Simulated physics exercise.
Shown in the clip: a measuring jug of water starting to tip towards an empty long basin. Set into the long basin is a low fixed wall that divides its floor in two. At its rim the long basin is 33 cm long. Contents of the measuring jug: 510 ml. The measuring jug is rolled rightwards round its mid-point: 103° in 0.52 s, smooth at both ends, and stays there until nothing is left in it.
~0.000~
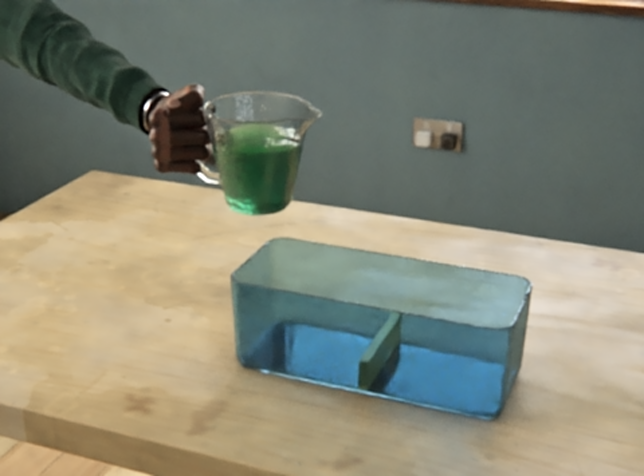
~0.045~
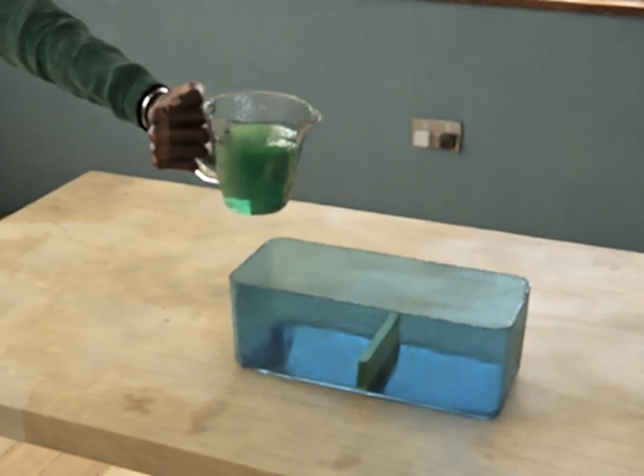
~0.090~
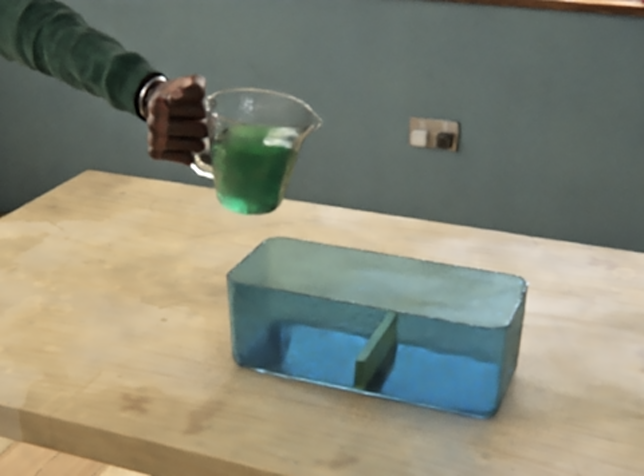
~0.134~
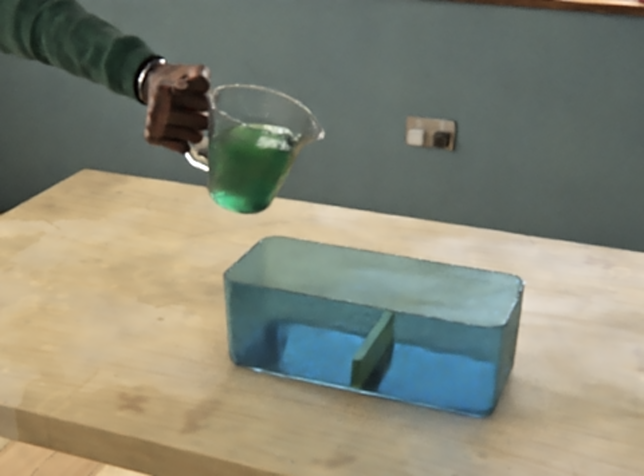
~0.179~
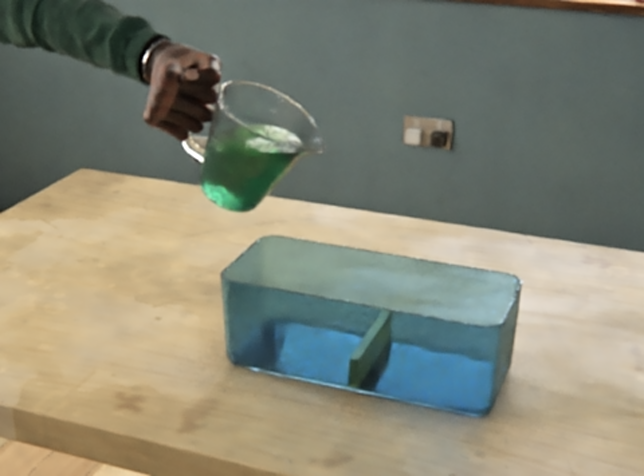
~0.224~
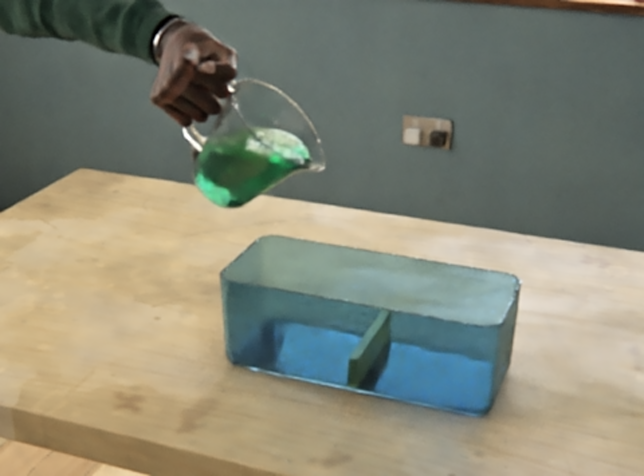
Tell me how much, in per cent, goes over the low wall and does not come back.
I would say about 7 per cent.
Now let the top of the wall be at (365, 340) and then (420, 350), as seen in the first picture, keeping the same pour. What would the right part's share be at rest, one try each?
Around 20 and 10 percent, in that order.
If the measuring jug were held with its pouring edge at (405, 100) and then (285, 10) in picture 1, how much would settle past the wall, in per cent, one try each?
85 per cent first, 10 per cent second.
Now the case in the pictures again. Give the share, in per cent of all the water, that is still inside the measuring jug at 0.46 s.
Portion remaining: Approx. 48 per cent.
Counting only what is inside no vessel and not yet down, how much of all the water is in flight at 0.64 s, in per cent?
Something like 16 per cent of the total.
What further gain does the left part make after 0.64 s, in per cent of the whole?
Change: Approx. 10 %.
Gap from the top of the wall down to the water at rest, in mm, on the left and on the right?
On the left it's about 18 mm; on the right, about 36 mm.
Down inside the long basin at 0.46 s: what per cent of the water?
Estimate - around 26 in a hundred parts.
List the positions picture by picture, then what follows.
It leans 0°; its right rim is at (319, 116); the water meets the walls at (221, 132) and (300, 141); the long basin's rim runs from (251, 258) to (522, 306); the wall's top is at (381, 337), in the first frame.
It leans 2°; its right rim is at (320, 118); the water meets the walls at (220, 131) and (299, 142), in the second frame.
It leans 7°; its right rim is at (321, 125); the water meets the walls at (219, 130) and (298, 143), in the third frame.
It leans 16°; its right rim is at (322, 136); the water meets the walls at (218, 130) and (299, 146), in the fourth frame.
It leans 27°; its right rim is at (324, 151); the water meets the walls at (215, 133) and (302, 148), in the fifth frame.
It leans 40°; its right rim is at (323, 169); the water meets the walls at (211, 141) and (311, 157), in the sixth frame.
Then, 0.46 s in, the tilt is 100° and 47 per cent is still to pour, 25 is left of the wall and 0 right of it.
Then, 0.64 s in, the tilt is 103° and 8 per cent is still to pour, 75 is left of the wall and 2 right of it.
Then, 0.82 s in, the tilt is 103° and 0 per cent is still to pour, 85 is left of the wall and 5 right of it.
Then, 1.02 s in, the tilt is 103° and 0 per cent is still to pour, 86 is left of the wall and 7 right of it.
Finally, 86 per cent lies left of the wall, 7 right of it and 7 outside.
